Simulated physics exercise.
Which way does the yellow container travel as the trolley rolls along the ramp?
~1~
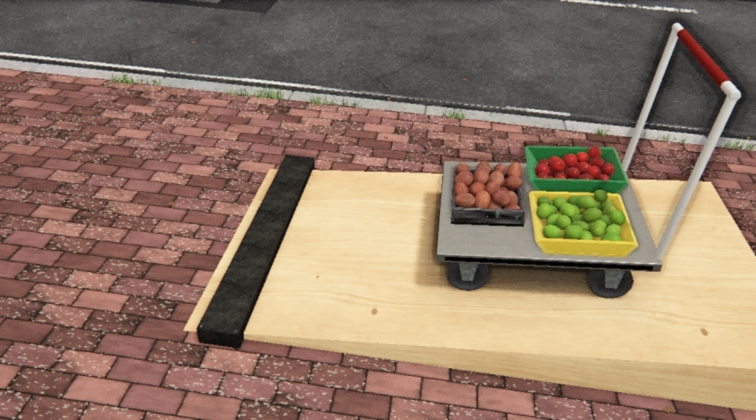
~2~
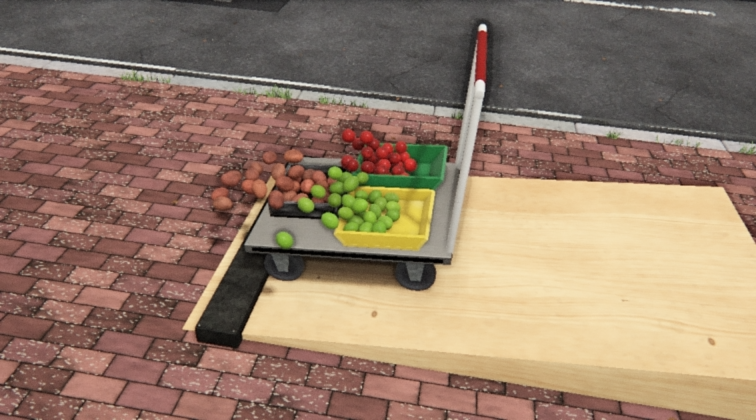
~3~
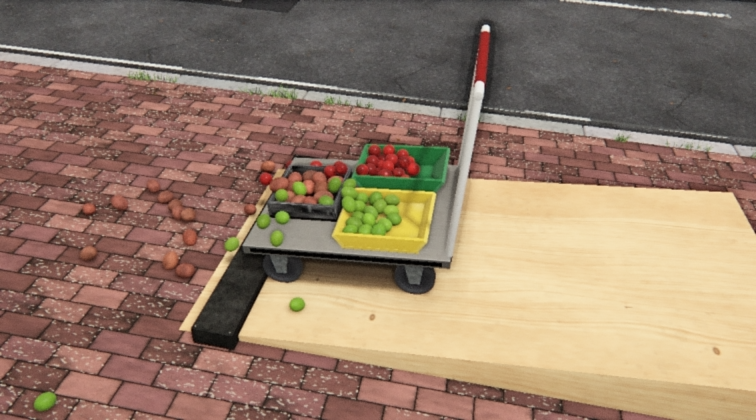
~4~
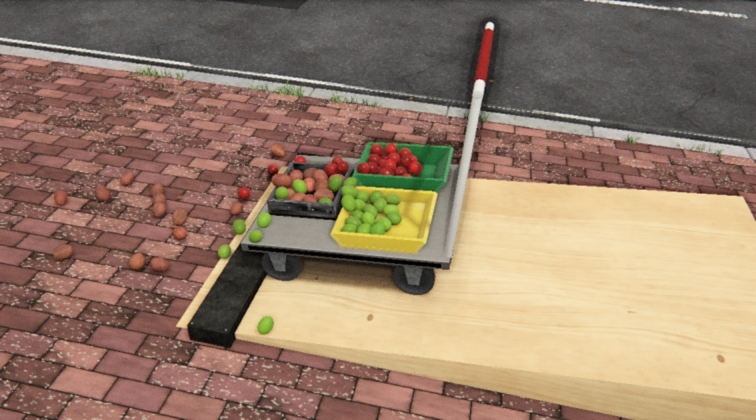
The yellow container travels to the left, riding on the trolley until it stops.
On a ramp, a trolley rolls left to a black bar and spills some produce.
